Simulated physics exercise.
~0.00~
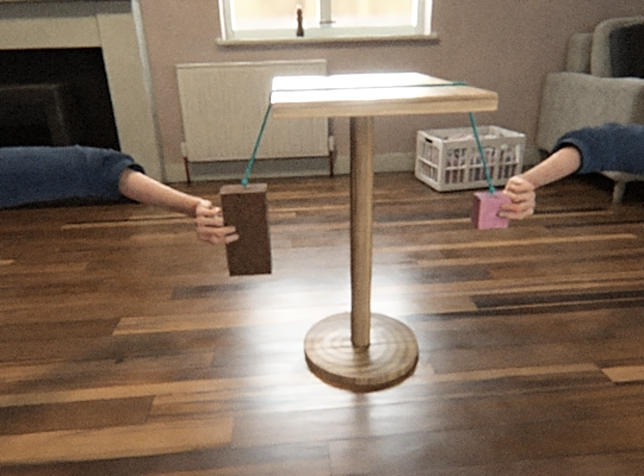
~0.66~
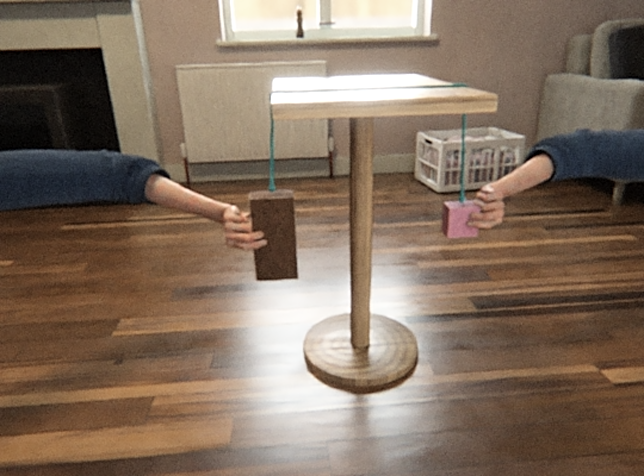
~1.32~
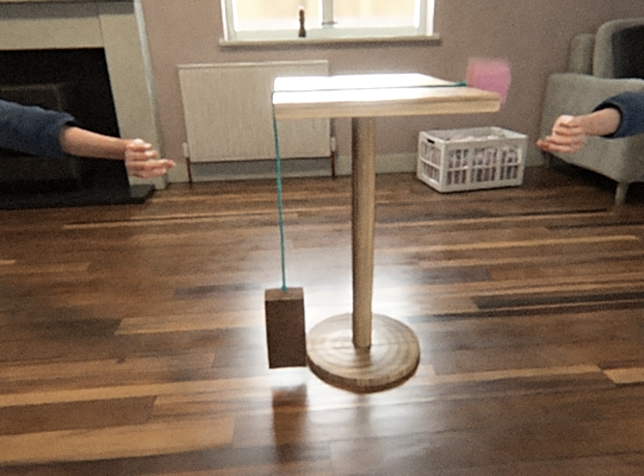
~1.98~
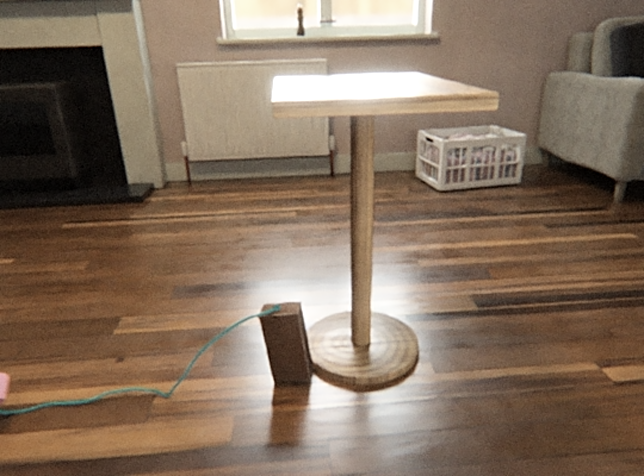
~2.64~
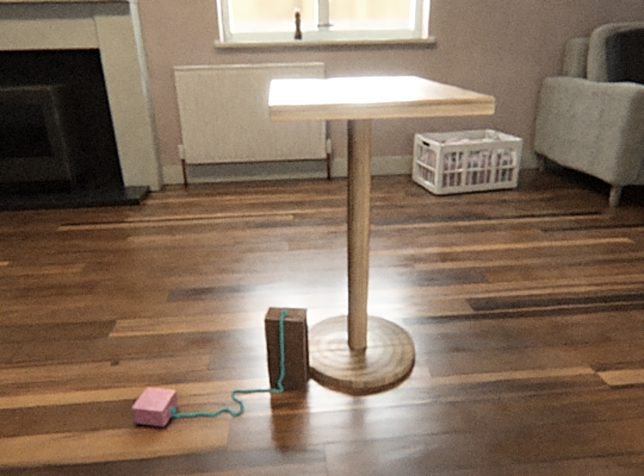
A tall dark brown brick and a small pink block hang from a teal shoelace draped over a wooden plant stand, seen from the front in a room with a wood floor, a radiator and a white crate behind. Two blue-sleeved hands, one on each side, hold them and bring them inward beneath the top. The hands let go and draw back, and the brick drops on the left while the pink block is pulled up to the top's right edge. The brick lands upright beside the round base, and the shoelace comes off leftward with the block. Both rest on the floor, the pink block lying left of the brick with the slack shoelace between them.
